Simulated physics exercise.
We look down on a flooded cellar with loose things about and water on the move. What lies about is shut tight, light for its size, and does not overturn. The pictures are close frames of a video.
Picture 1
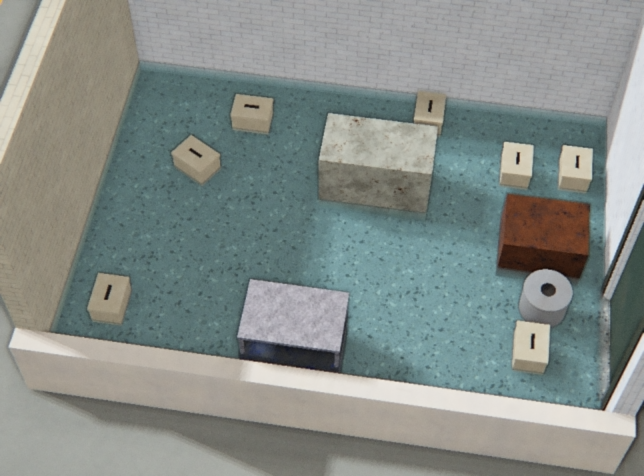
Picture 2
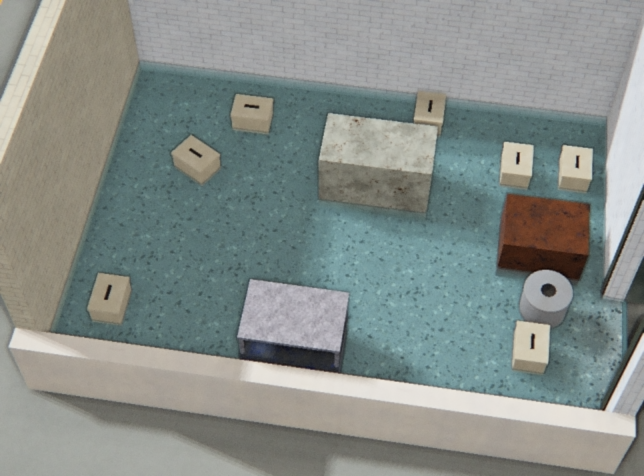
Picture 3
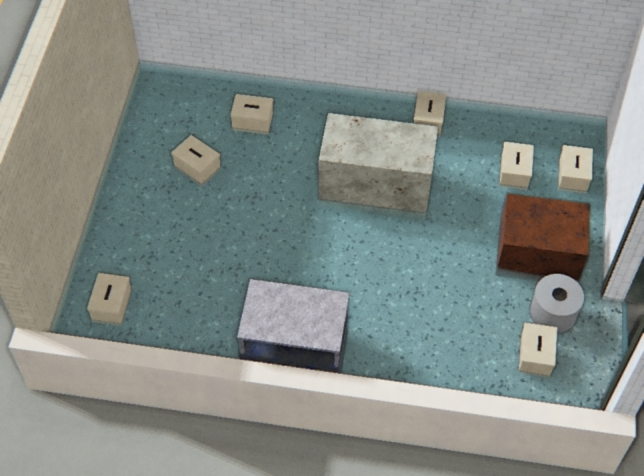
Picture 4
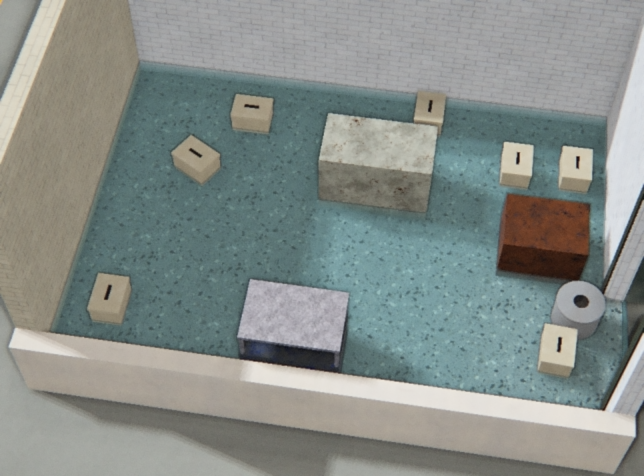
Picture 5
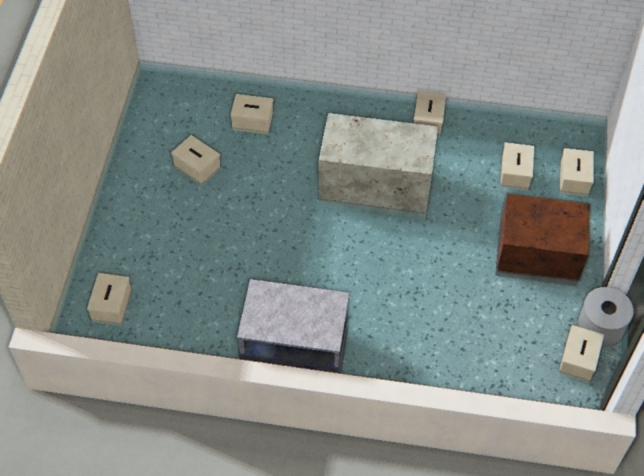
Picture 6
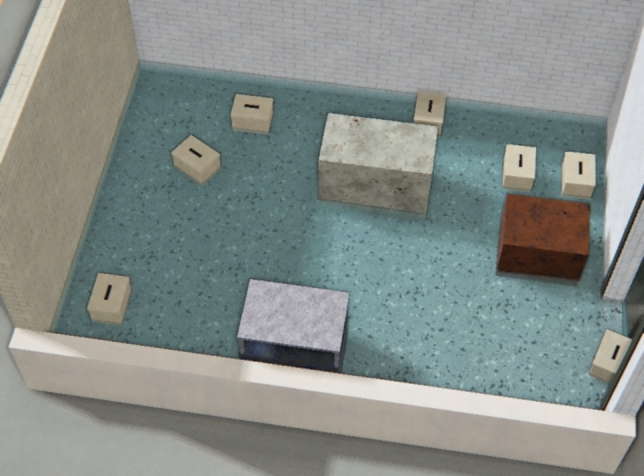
In the video, boxes and blocks sit in a walled room with a teal, speckled floor as a grey cylinder and a nearby cream box drift right; the cylinder passes out of view at the right-hand opening while most other objects barely move.
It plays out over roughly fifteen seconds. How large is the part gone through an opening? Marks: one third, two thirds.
That comes to not even a third.
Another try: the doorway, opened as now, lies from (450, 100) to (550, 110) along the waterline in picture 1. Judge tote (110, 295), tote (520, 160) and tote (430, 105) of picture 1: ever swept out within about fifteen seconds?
As listed: Stays, yes, washed out.
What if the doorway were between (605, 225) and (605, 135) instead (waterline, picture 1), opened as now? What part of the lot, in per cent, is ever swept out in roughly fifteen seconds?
Near 50 in a hundred.
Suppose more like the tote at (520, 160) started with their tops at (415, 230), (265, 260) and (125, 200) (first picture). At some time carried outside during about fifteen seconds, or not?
One after the other: Yes, washed out, left behind.
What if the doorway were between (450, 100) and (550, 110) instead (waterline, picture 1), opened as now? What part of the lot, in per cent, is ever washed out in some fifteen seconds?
Near 50 in a hundred.
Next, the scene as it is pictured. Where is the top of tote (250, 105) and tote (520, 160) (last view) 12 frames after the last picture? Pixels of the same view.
Near (283, 120) and (532, 192).
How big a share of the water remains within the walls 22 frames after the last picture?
Some 68 per cent.
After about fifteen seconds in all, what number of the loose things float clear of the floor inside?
The number is 6.
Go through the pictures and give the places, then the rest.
A tote at (533, 342) floats; a tote at (577, 162), afloat; 0 of 8 have shifted, in the first frame.
A tote at (533, 342), afloat; a tote at (577, 162) floats; 0 of 8 have shifted, in the second frame.
A tote at (540, 344) floats, close to its start; a tote at (577, 162) floats; 2 of 8 have shifted, in the third frame.
A tote at (559, 345) floats, close to its start; a tote at (578, 163), afloat; 2 of 8 have shifted, in the fourth frame.
A tote at (584, 348), afloat, a stride from its start; a tote at (579, 165) floats, close to its start; 2 of 8 have shifted, in the fifth frame.
A tote at (616, 353) floats, a stride from its start; a tote at (580, 168), afloat, close to its start; 3 of 8 have shifted, in the sixth frame.
A moment on, 2 of 8 are out; 6 afloat.
Next, 2 of 8 are out; 6 afloat.
Later, 2 of 8 are out; 6 afloat.
In the end, 2 of 8 are out; 6 afloat.
